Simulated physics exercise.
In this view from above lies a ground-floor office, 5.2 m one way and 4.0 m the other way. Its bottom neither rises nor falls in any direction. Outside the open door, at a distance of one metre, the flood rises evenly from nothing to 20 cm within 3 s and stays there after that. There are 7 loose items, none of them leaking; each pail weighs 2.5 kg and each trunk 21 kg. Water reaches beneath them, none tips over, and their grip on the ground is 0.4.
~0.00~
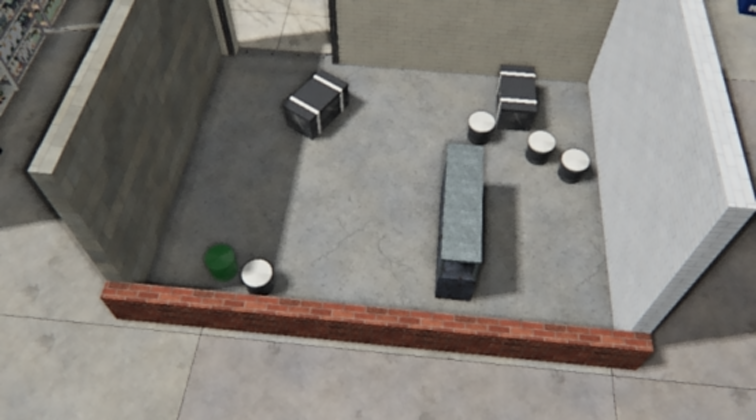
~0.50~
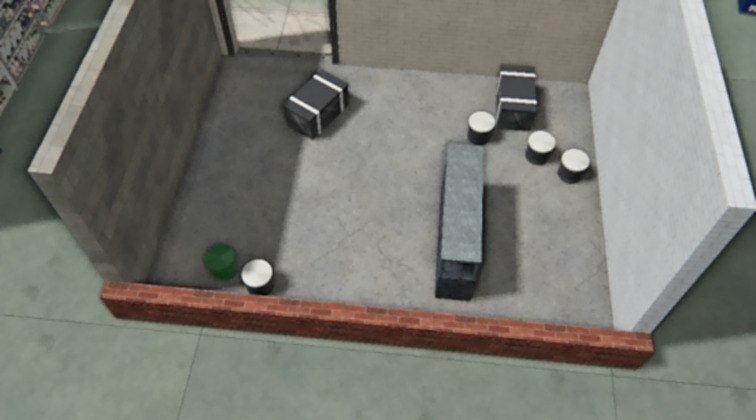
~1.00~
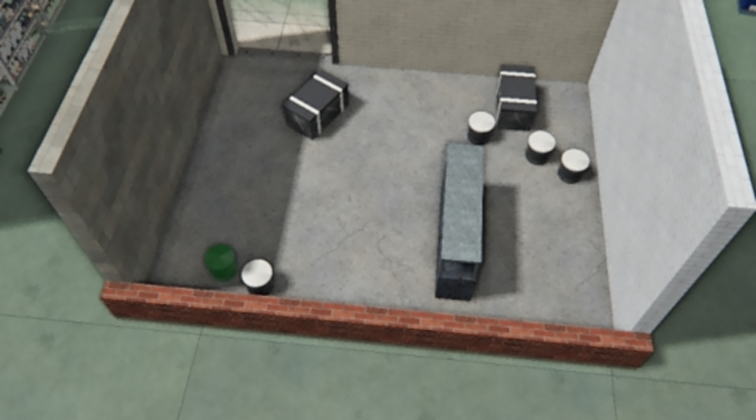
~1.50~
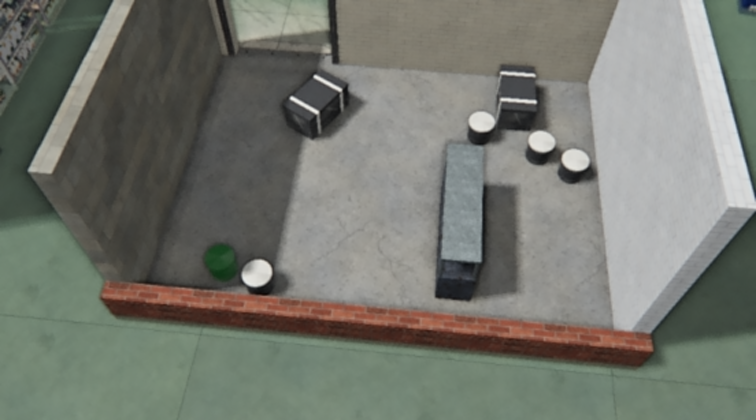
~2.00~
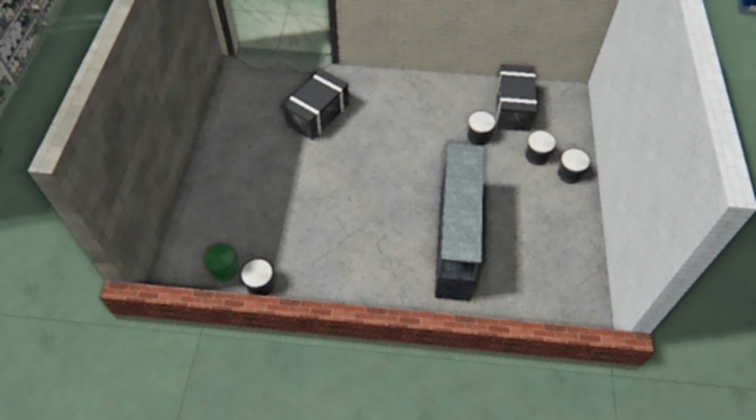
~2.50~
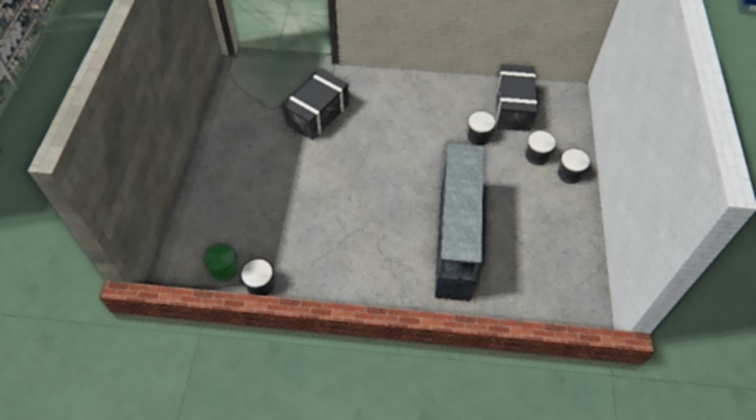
At first, a walled room seen from above holds two dark crates, a long counter, white-topped stools and a green round object, with grey ground outside. Then the ground outside turns greenish, and a thin sheet of water creeps through the doorway, while the objects inside stay still.
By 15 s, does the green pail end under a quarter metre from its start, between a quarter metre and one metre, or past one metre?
Past one metre.
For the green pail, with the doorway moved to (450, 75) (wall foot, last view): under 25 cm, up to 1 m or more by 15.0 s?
Result for the green pail - displaced a long way.
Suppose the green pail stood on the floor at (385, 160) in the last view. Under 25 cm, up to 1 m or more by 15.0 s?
It travels far.
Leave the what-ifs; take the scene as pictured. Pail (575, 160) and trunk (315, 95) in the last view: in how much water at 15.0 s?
11 and 8 cm.
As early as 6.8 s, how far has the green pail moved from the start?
About 120 cm.
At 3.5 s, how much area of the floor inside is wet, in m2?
Wet: Near 3.5 m2.
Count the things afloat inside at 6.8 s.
Then: 2.
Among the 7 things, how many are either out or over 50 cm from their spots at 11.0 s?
4 in all.
After 3.5 s the green pail is near (219, 257), 0.0 m from its start, aground; 0 afloat.
After 6.8 s the green pail is near (331, 278), 1.3 m from its start, afloat; 2 afloat.
After 11.0 s the green pail is near (606, 287), 4.2 m from its start, afloat; 5 afloat.
After 15.0 s the green pail is near (535, 164), 3.9 m from its start, afloat; 7 afloat.
